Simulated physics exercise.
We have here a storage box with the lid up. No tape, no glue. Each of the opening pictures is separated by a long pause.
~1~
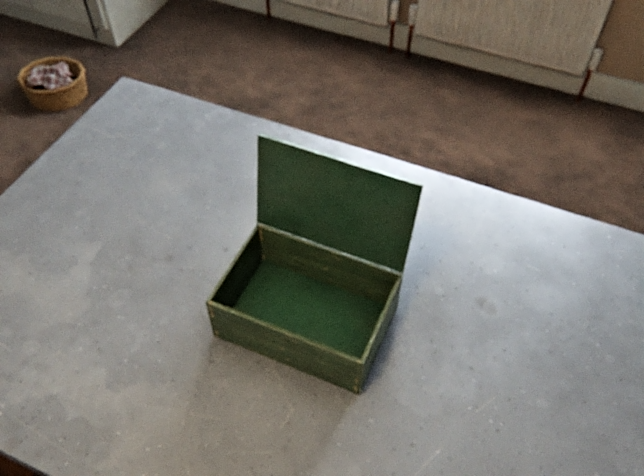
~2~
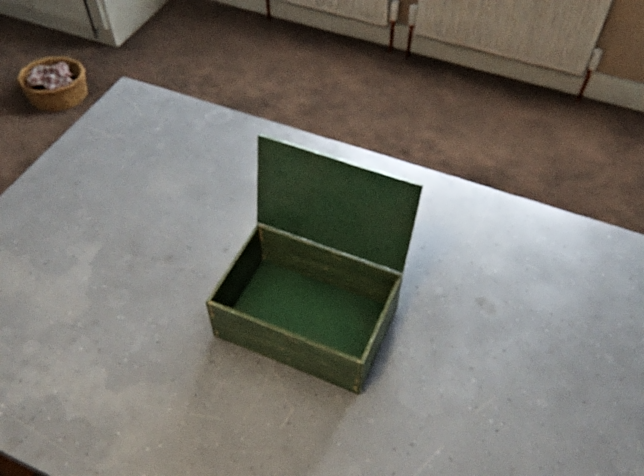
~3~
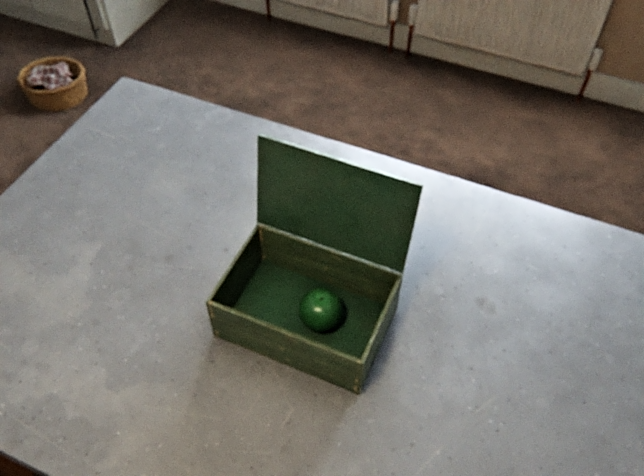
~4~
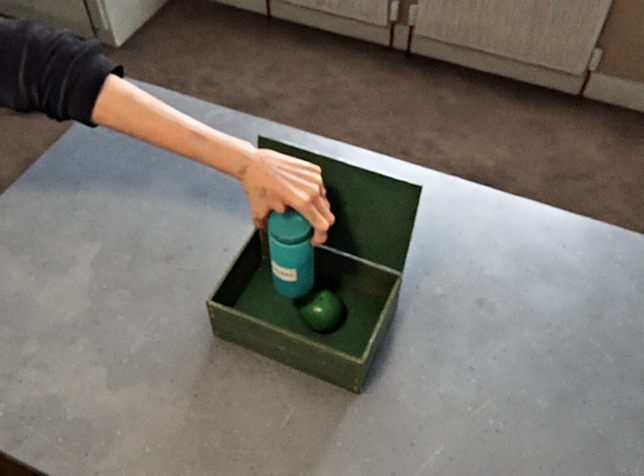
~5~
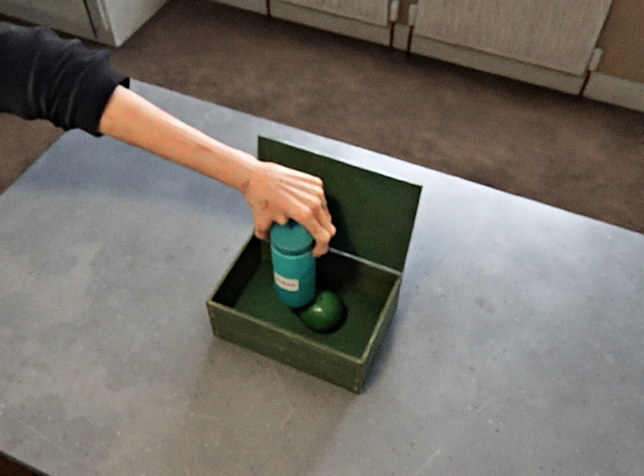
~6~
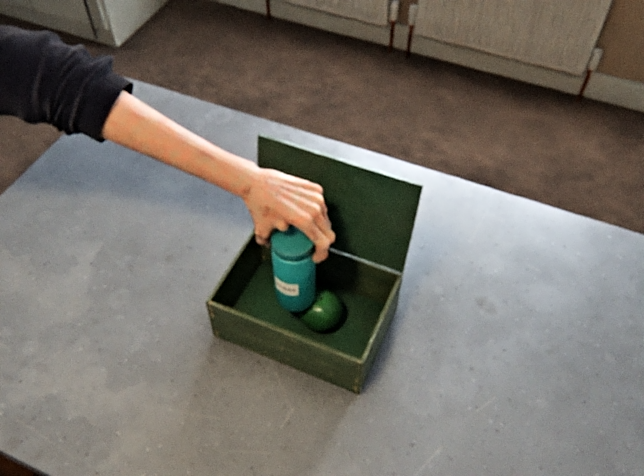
A hand at the end of a dark-sleeved arm reaches in from the left over an open green box on a grey tabletop, seen from above at an angle by a still camera. The box is empty at first, with a basket on the brown floor at upper left, and then a green apple appears inside. The hand lowers a turquoise jar into the box beside the apple and keeps holding it.
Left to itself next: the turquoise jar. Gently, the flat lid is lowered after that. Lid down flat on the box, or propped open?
Most likely the lid will land on the rim.
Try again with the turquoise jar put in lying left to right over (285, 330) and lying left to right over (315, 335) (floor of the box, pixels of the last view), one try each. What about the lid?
In the first case it shuts flat; in the second case it shuts flat.
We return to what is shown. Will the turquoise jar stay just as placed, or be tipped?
Observation: The turquoise jar tilts over.
Then, 0.80 s after the last picture, lid starting down; turquoise jar on its side near (279, 320); green apple rolled about its own width.
Then, 1.70 s after the last picture, lid 49° above the rim; turquoise jar on its side near (279, 320); green apple rolled about its own width.
At rest, lid shut; tipped over in the box, turquoise jar; moved from the start, green apple. Seen from the same camera at the end, turquoise jar near (279, 320).
